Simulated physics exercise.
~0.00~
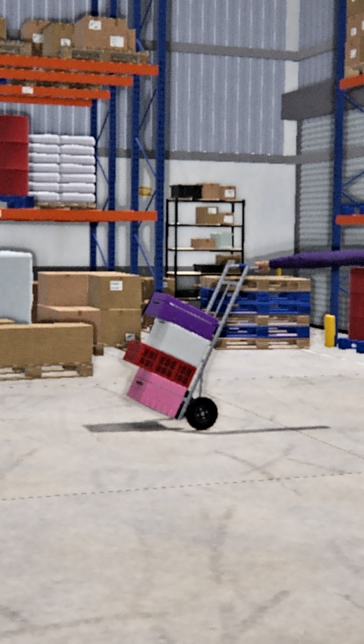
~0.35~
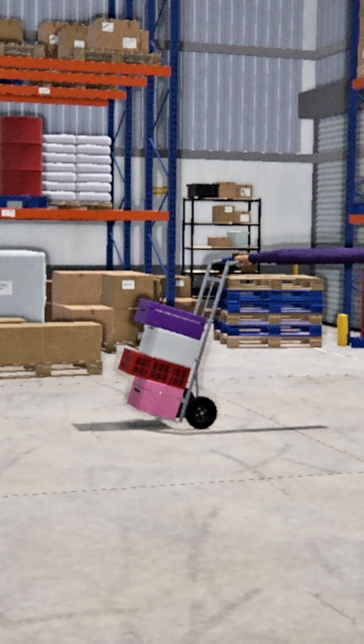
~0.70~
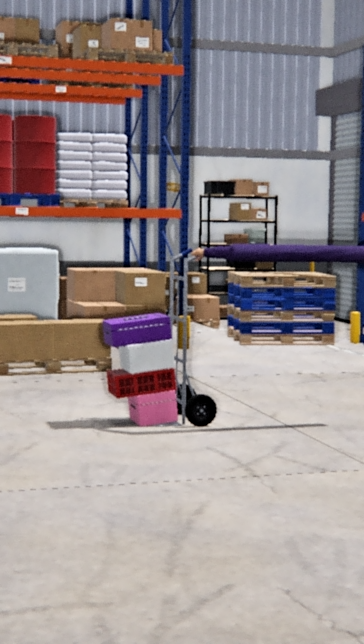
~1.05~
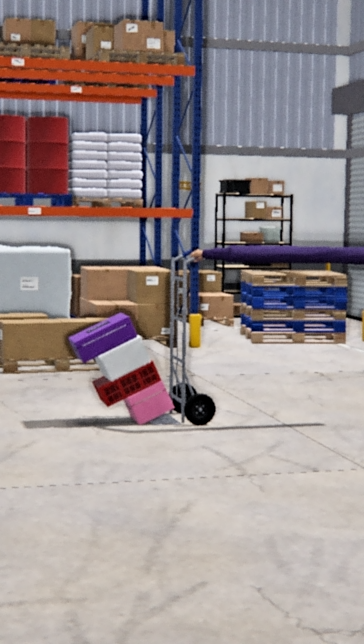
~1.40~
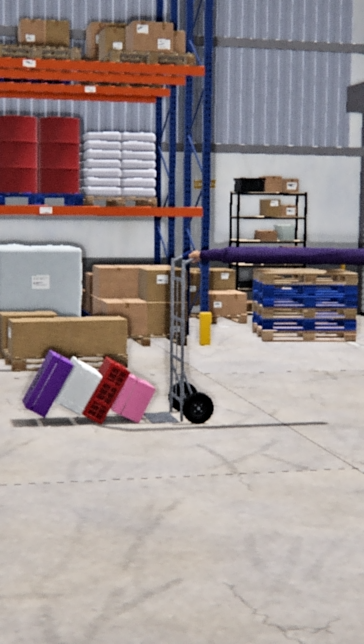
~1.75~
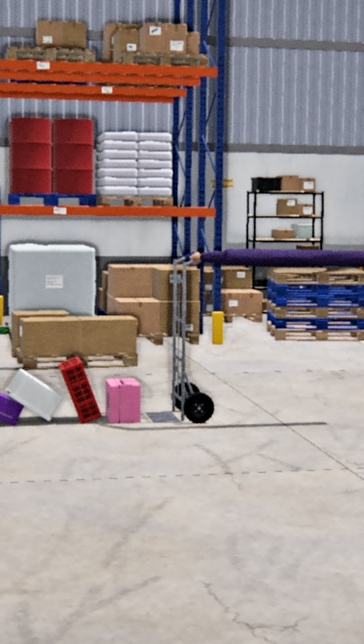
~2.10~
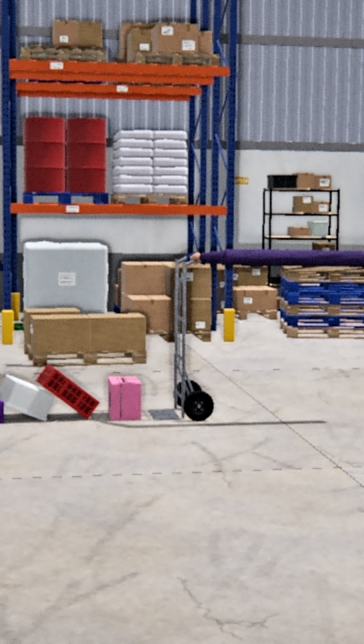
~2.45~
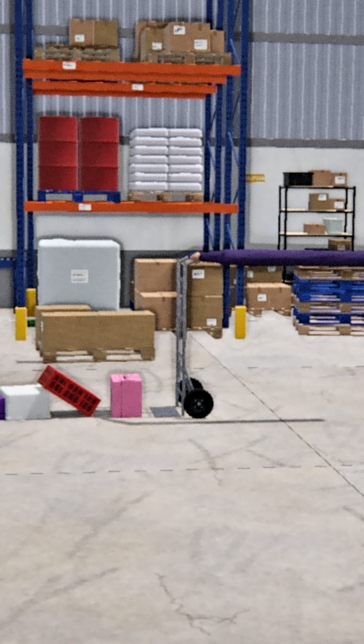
In a warehouse with orange and blue racking, pallets and cardboard boxes, the view is from the side and drifts slightly sideways. A two-wheeled hand truck leans back to the right, held by a purple-sleeved arm, carrying a pink toolbox, a red crate, a white tote and a purple toolbox stacked upward. The arm swings the truck upright, and it stops with its plate flat. The stack keeps going, tipping left and fanning out toward the floor. The purple toolbox, white tote and red crate tumble off to the left, the crate settling tilted against the tote, while the pink toolbox ends toppled beside the upright truck.
